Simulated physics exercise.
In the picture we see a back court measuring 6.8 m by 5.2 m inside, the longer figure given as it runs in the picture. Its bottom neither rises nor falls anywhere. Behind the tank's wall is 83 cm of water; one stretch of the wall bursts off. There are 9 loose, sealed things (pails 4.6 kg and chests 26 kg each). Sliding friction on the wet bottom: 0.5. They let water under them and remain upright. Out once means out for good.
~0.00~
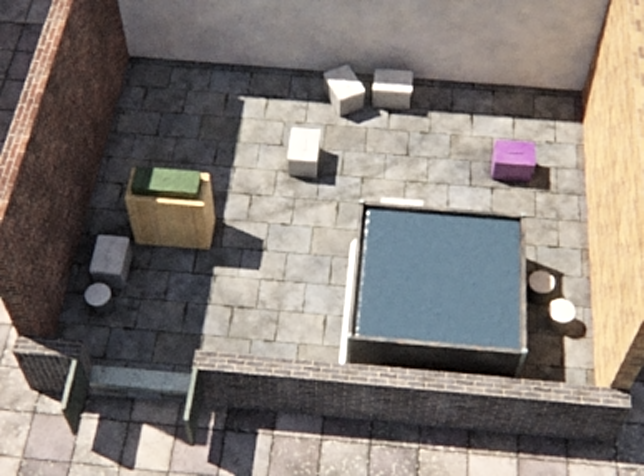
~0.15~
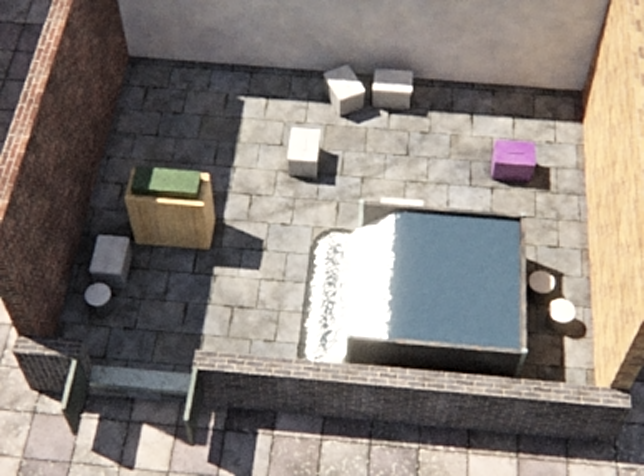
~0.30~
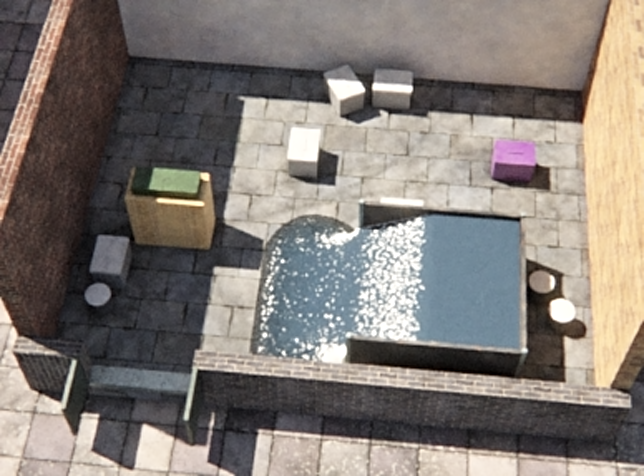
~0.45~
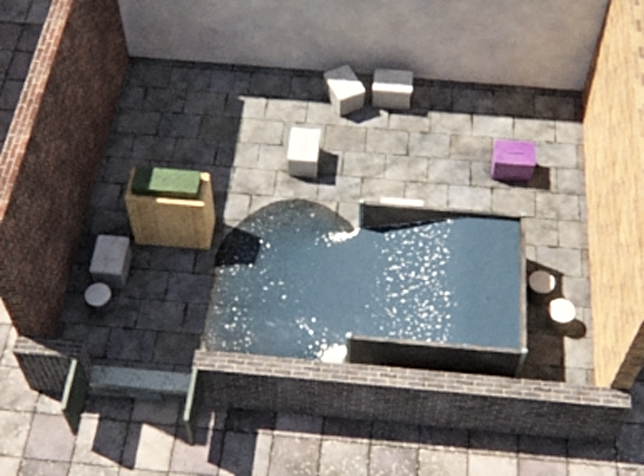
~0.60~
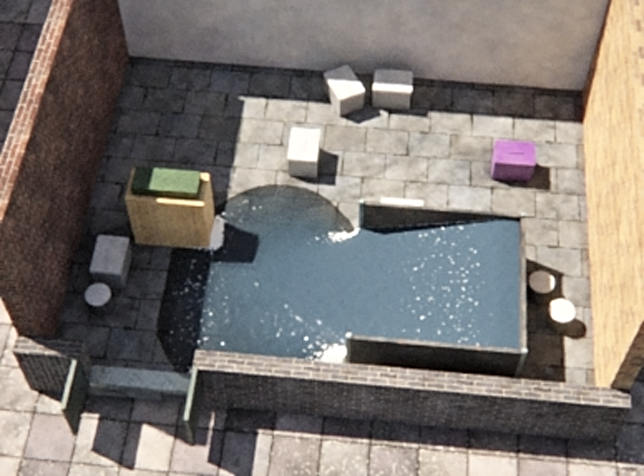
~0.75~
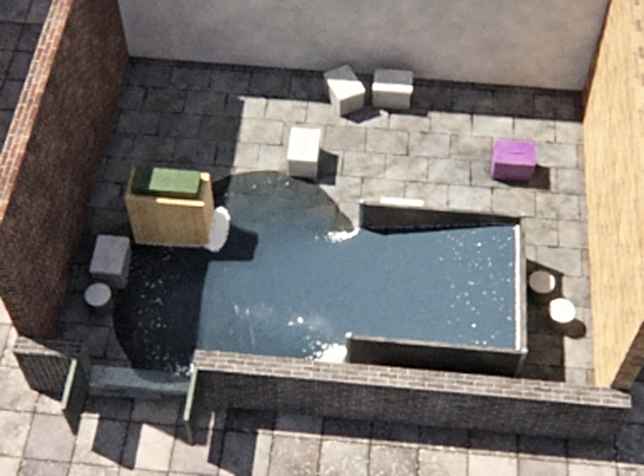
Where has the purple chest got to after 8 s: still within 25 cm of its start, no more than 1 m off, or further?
It hardly moves.
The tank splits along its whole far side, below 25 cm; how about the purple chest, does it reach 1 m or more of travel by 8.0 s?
The purple chest is swept a long way.
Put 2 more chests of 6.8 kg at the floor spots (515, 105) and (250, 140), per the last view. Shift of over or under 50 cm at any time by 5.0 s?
Lab note - in order: Below threshold / above threshold.
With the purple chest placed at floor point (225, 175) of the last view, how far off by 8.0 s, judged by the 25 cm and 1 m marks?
It goes a long way.
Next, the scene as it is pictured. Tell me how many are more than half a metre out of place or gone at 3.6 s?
By my tally, 2.
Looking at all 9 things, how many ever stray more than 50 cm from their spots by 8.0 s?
Tally: 4.
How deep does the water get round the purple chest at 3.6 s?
Roughly 0 cm.
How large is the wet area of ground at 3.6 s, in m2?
Wet: Near 22 m2.
After 1.6 s the purple chest is near (515, 152), 0.0 m from its start, aground; 0 of 9 are out; 2 afloat.
After 3.6 s the purple chest is near (515, 152), 0.0 m from its start, aground; 0 of 9 are out; 2 afloat.
After 5.6 s the purple chest is near (515, 152), 0.0 m from its start, aground; 1 of 9 are out; 0 afloat.
After 8.0 s the purple chest is near (516, 153), 0.0 m from its start, aground; 1 of 9 are out; 0 afloat.
